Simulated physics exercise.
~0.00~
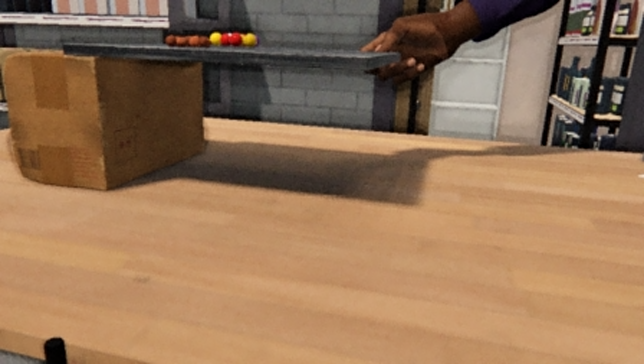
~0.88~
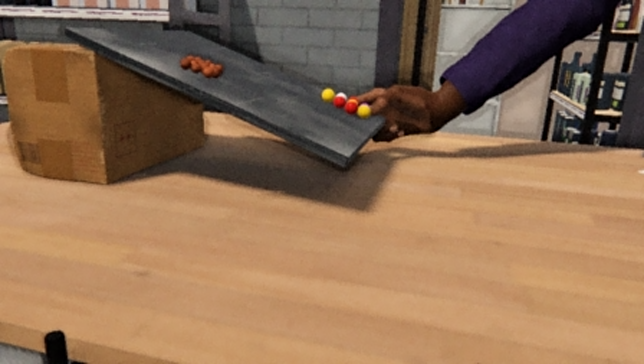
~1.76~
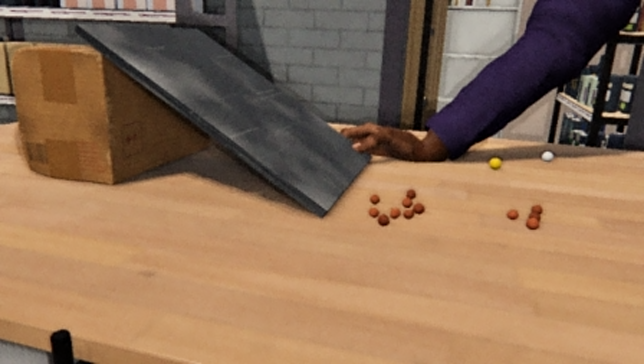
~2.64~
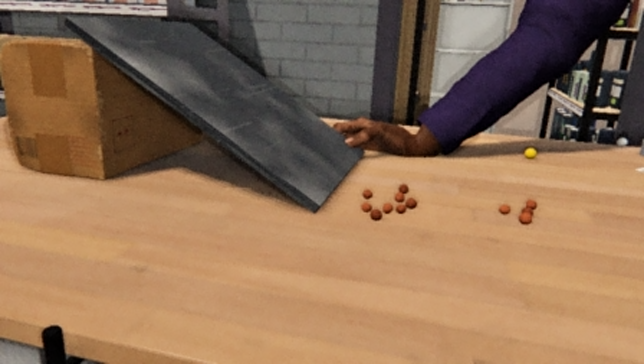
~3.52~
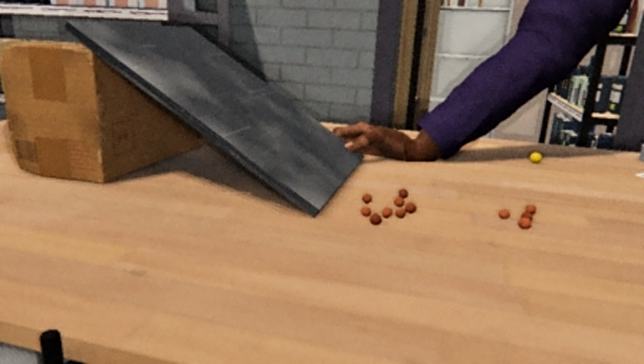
Board lowered by a hand tilting off a cardboard box, brown balls settling near its foot while yellow and white ones roll farther.
